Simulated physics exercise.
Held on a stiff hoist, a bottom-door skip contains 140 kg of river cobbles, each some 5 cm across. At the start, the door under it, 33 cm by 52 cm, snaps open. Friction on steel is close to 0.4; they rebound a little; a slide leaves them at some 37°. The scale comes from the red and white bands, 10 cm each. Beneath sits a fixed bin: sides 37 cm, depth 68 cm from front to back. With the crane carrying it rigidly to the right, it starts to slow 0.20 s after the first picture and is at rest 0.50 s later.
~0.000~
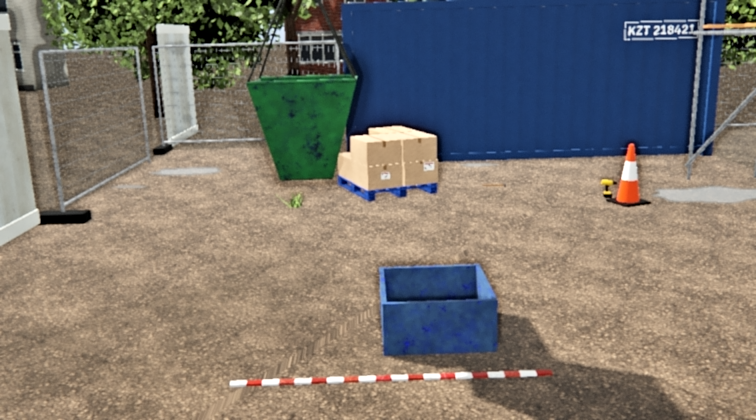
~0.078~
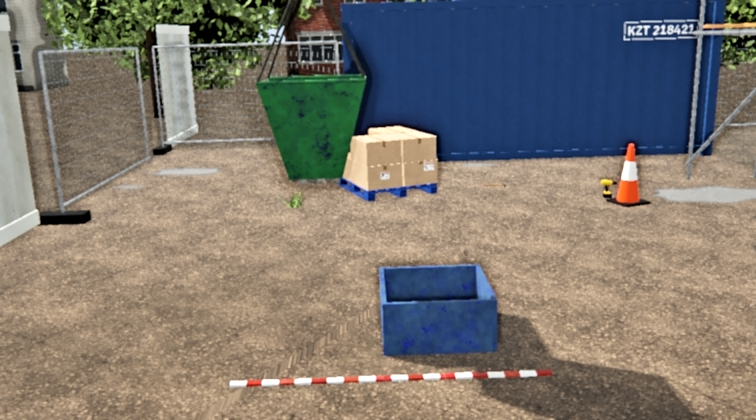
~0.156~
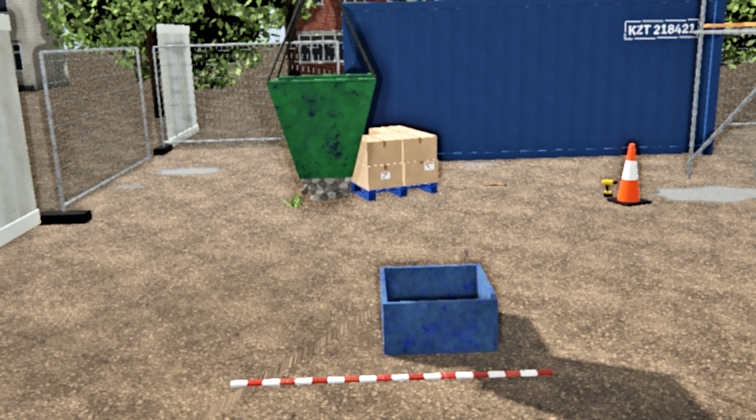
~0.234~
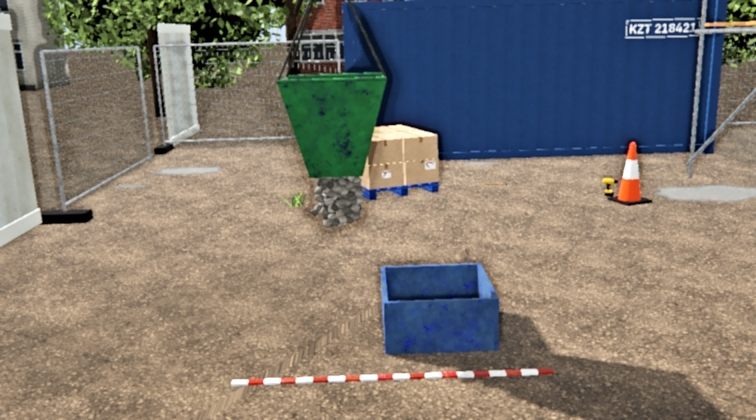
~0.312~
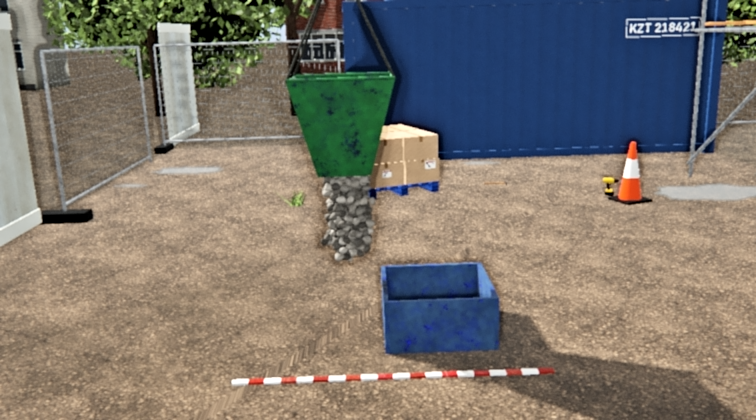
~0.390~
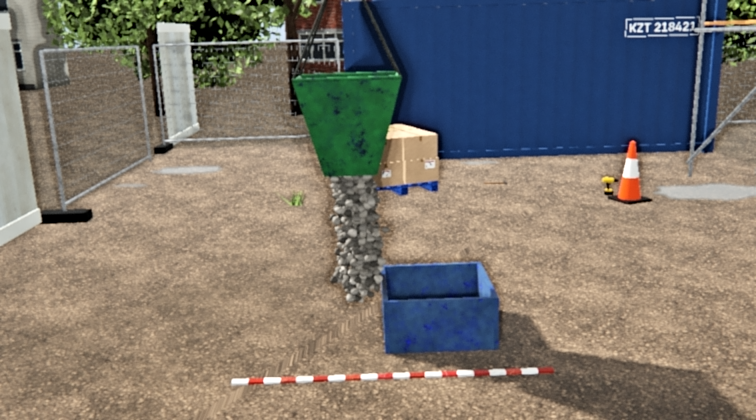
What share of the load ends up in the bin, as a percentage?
21 %.
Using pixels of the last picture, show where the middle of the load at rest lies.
They settle centred roughly at (355, 327).
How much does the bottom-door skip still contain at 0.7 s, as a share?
About 0 %.
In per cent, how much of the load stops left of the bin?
75 %.
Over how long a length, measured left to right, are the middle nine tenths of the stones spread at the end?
Horizontal spread approx 140 cm.
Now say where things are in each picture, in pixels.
In the first frame, the outlet is at (306, 171); nothing has dropped yet.
In the second frame, the outlet is at (316, 171); 6 % is out.
In the third frame, outlet at (326, 170), the stream shows down to (324, 193); 82 % still inside.
In the fourth frame, outlet at (336, 169), the stream shows down to (335, 218); 66 % still inside.
In the fifth frame, outlet at (344, 169), the stream shows down to (346, 251); 49 % still inside.
In the sixth frame, outlet at (350, 168), the stream shows down to (362, 282); 32 % still inside.
After 0.7 s, 0 % in the bottom-door skip, 82 % falling or lying left of the bin, 18 % falling or lying in the bin; the stones farthest right are at (445, 318).
After 1.1 s, 0 % in the bottom-door skip, 78 % falling or lying left of the bin, 21 % falling or lying in the bin, 2 % falling or lying beside or right of the bin; the stones farthest right are at (481, 316).
After 1.7 s, 0 % in the bottom-door skip, 77 % falling or lying left of the bin, 21 % falling or lying in the bin, 2 % falling or lying beside or right of the bin; the stones farthest right are at (483, 321).
After 2.6 s, 0 % in the bottom-door skip, 77 % falling or lying left of the bin, 21 % falling or lying in the bin, 2 % falling or lying beside or right of the bin; the stones farthest right are at (483, 321).
After 4.5 s, 0 % in the bottom-door skip, 77 % left of the bin, 21 % in the bin, 2 % beside or right of the bin; the stones farthest right are at (483, 321).
